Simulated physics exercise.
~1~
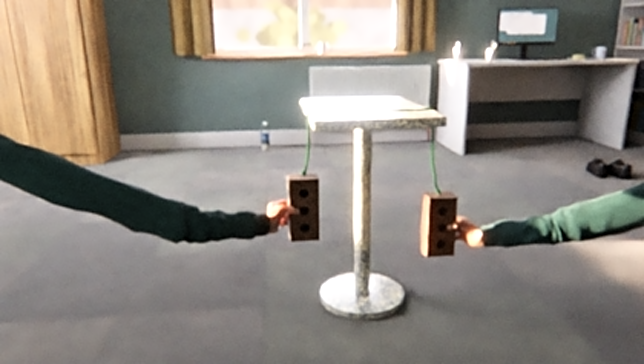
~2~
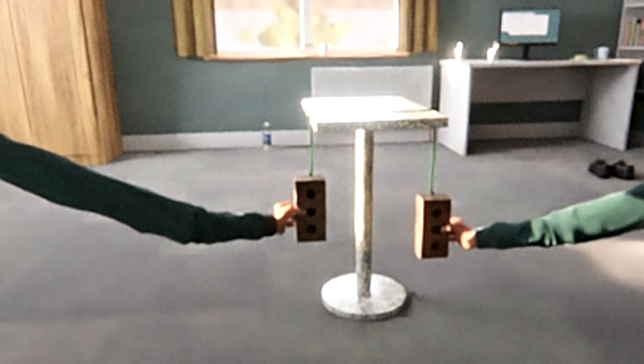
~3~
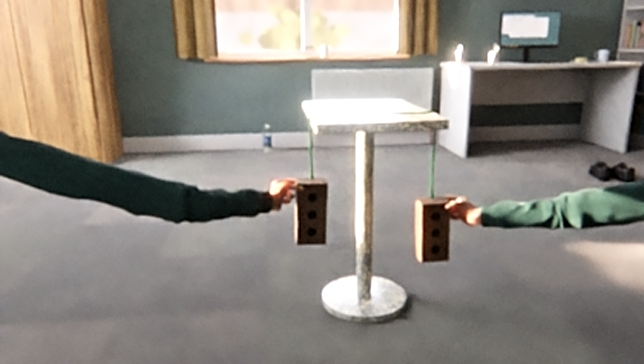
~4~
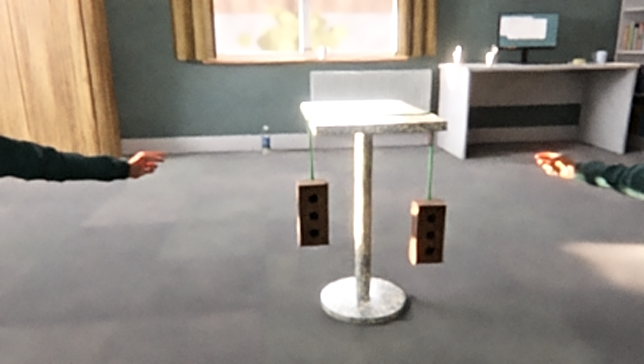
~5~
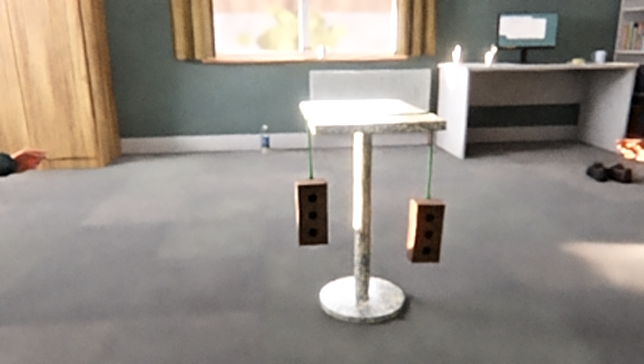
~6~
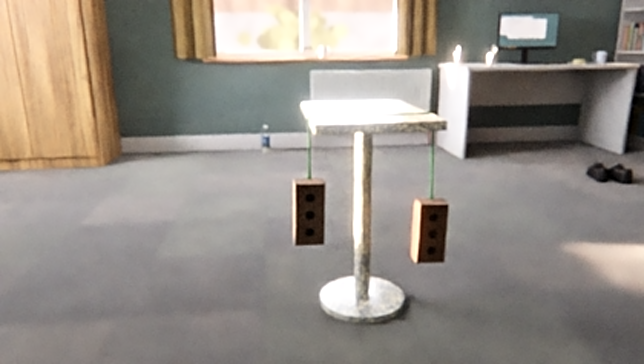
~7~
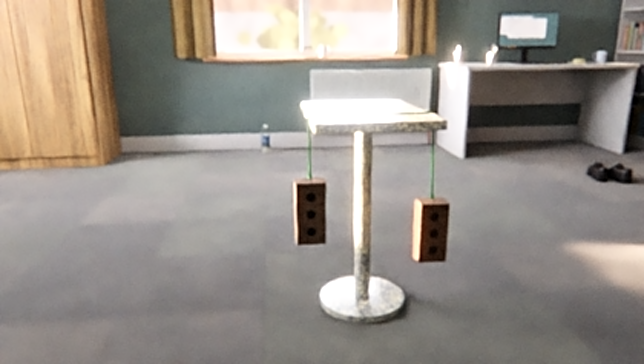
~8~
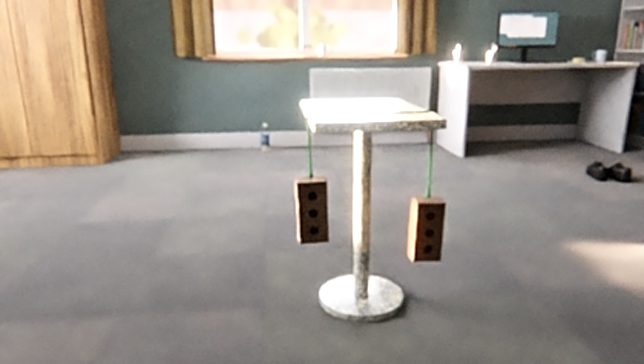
The clip shows two hands holding bricks that hang from green cord on either side of a small pale table. The hands let go and withdraw out of view, and both bricks stay hanging at about the same heights, the right one slightly lower.
